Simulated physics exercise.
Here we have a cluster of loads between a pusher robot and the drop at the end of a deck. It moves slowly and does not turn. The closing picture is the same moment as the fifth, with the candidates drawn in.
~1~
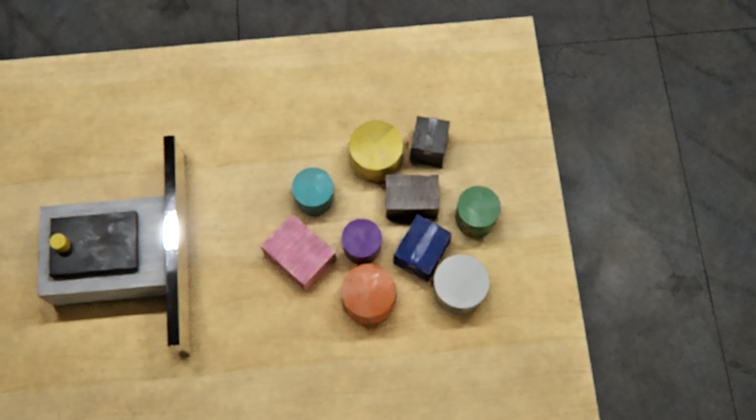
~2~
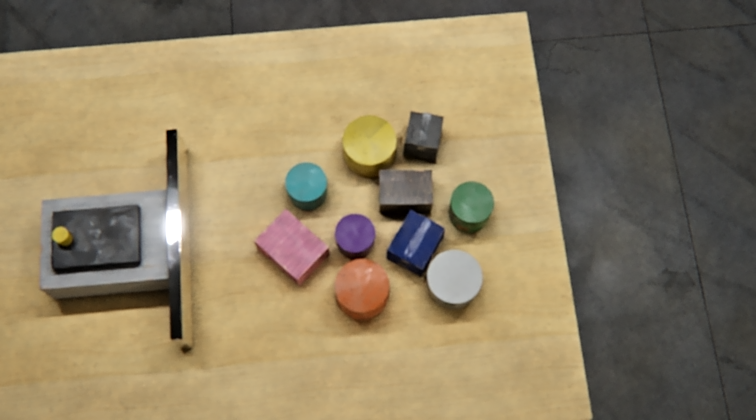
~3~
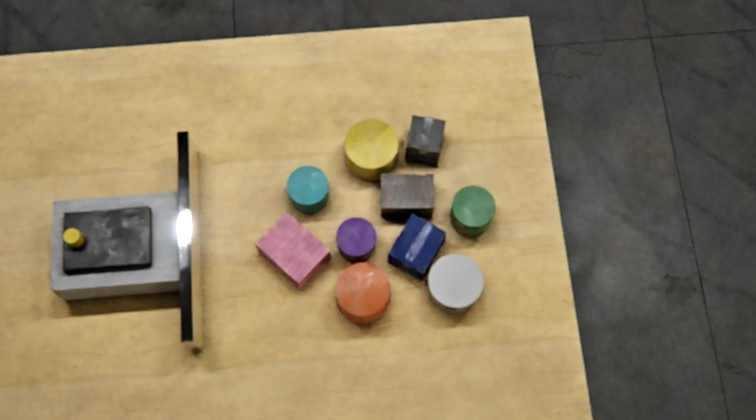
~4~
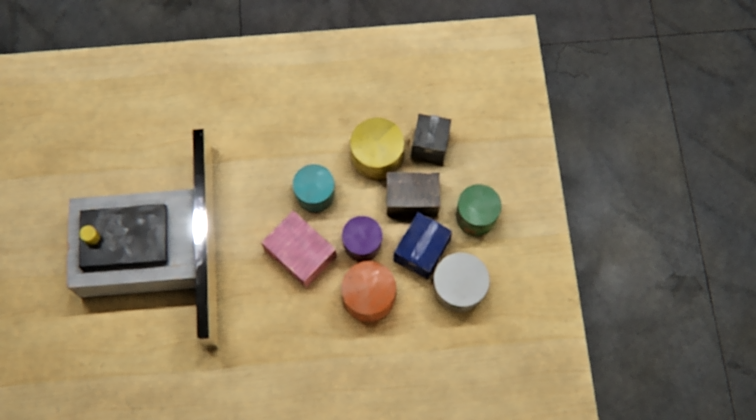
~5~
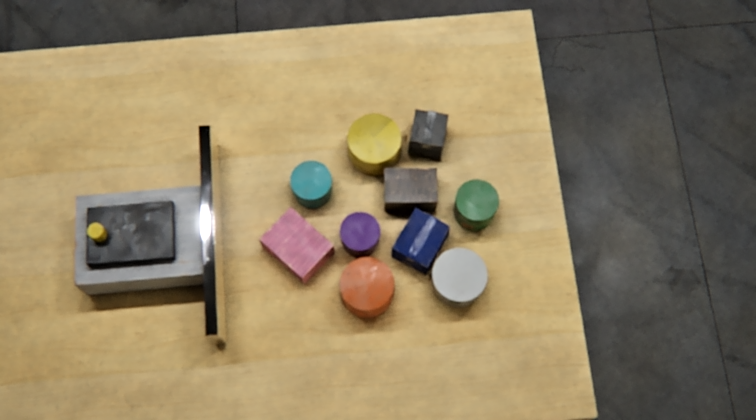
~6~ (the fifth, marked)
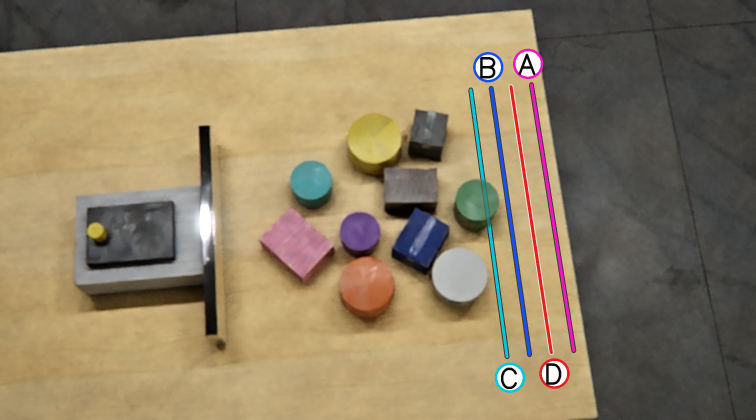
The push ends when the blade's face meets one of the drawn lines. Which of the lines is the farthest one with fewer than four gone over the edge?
The farthest such stop is C.
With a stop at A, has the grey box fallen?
Yes.
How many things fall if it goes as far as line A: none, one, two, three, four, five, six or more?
In all, six or more.
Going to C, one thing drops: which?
The green pail goes over.
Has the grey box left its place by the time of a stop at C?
Yes.
On the marked copy, A at (552, 211); B at (510, 215); C at (488, 217); D at (530, 213).
With C. Early on, robot (241, 223); orange canister (371, 291); purple pail (387, 224).
Further on, robot (342, 215); green pail (520, 199); white pail (504, 295).
At the end, robot (419, 208); green pail over the edge; grey box (546, 117); one fallen.
As for the rest, A drops ten; B drops six; D drops six.
